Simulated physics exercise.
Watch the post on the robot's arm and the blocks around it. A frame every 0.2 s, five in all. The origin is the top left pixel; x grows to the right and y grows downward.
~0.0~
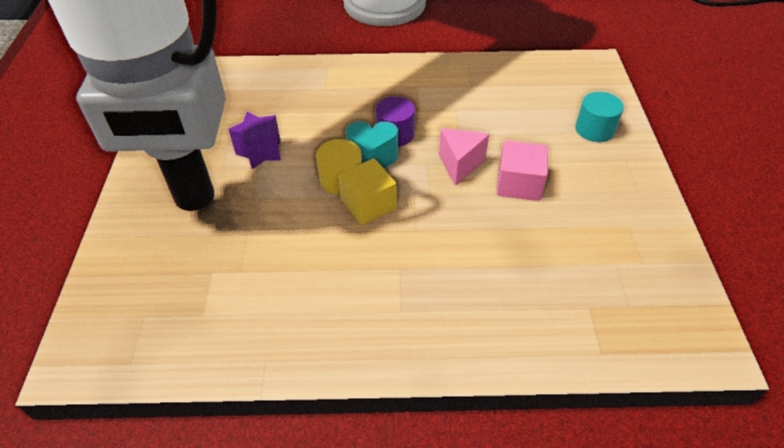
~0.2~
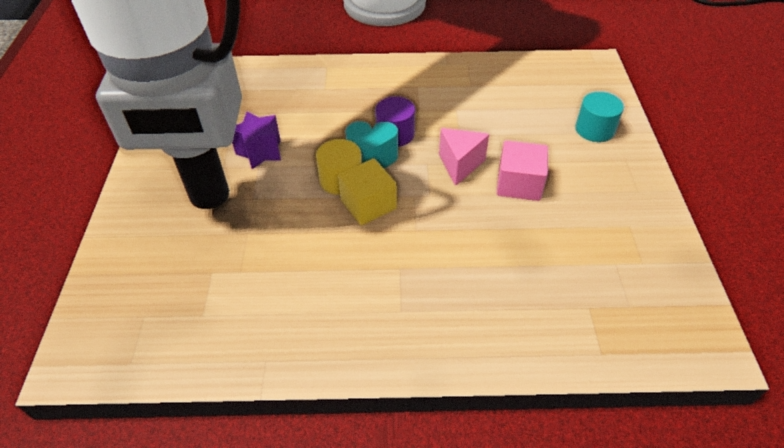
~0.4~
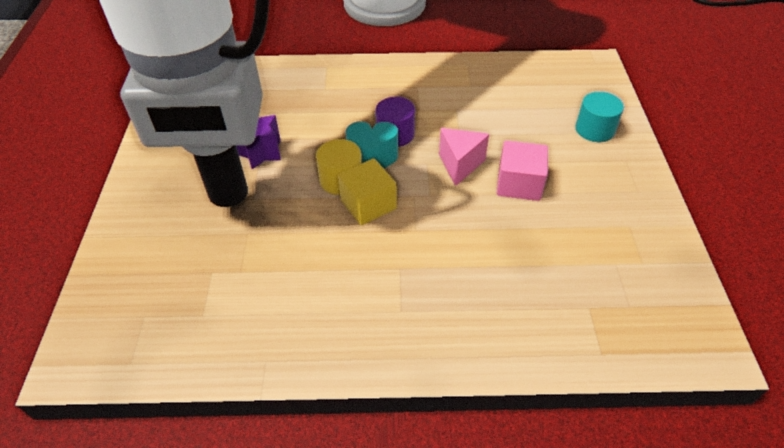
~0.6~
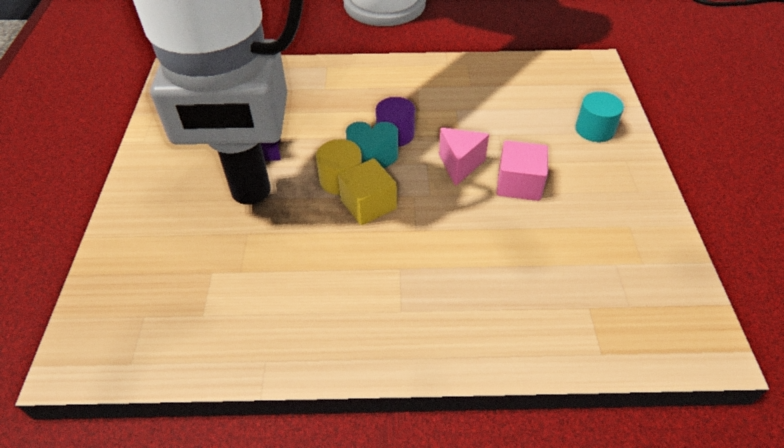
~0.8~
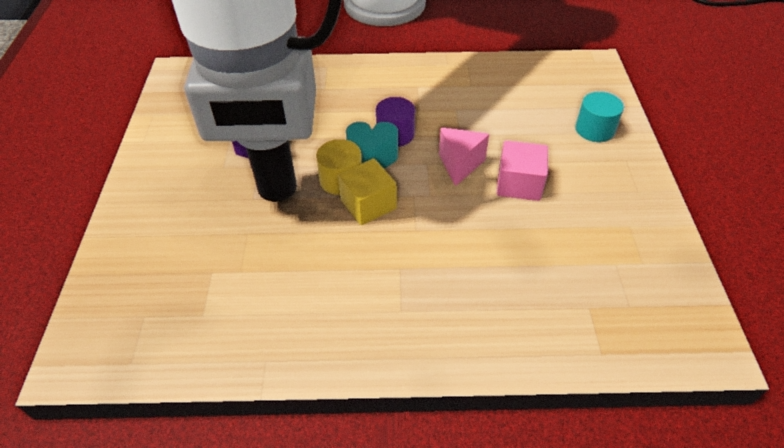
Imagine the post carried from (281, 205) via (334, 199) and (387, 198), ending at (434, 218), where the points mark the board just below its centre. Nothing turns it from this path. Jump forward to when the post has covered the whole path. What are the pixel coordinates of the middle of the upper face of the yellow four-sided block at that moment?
My prediction: (470, 214).
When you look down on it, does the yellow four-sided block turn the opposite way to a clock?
The answer is no.
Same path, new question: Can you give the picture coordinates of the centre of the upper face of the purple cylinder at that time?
It is at (408, 91).
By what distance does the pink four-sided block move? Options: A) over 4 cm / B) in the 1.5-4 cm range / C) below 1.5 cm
I choose C.
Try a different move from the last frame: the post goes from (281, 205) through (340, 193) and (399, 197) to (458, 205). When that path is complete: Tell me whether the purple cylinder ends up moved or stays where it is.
When the path is over, the purple cylinder has left its spot.
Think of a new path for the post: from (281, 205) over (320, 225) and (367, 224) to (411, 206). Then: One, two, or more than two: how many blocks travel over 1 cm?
Number moved: 1.
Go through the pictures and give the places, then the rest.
The first picture shows post's lower end at (195, 197); yellow cylinder at (338, 153); yellow four-sided block at (367, 178); turquoise heart-shaped block at (371, 133); purple cylinder at (395, 108); pink four-sided block at (525, 157).
The second picture shows post at (210, 195); blocks still.
The third picture shows post at (229, 193); blocks still.
The fourth picture shows post at (251, 191); blocks still.
The fifth picture shows post at (277, 188); yellow cylinder at (338, 153); yellow four-sided block at (367, 178); turquoise heart-shaped block at (371, 133); purple cylinder at (395, 108); pink four-sided block at (525, 157).
The first path, step by step. One third of the way, post at (333, 182); yellow cylinder at (354, 147); yellow four-sided block at (380, 179); turquoise heart-shaped block at (383, 125); purple cylinder at (401, 103).
Two thirds of the way, post at (387, 181); yellow cylinder at (387, 143); yellow four-sided block at (423, 188), turned 50° clockwise; turquoise heart-shaped block at (401, 113); purple cylinder at (408, 91).
At the end, post at (435, 201); yellow cylinder at (387, 143); yellow four-sided block at (470, 214), turned 70° clockwise; turquoise heart-shaped block at (401, 113); purple cylinder at (408, 91); pink four-sided block still.
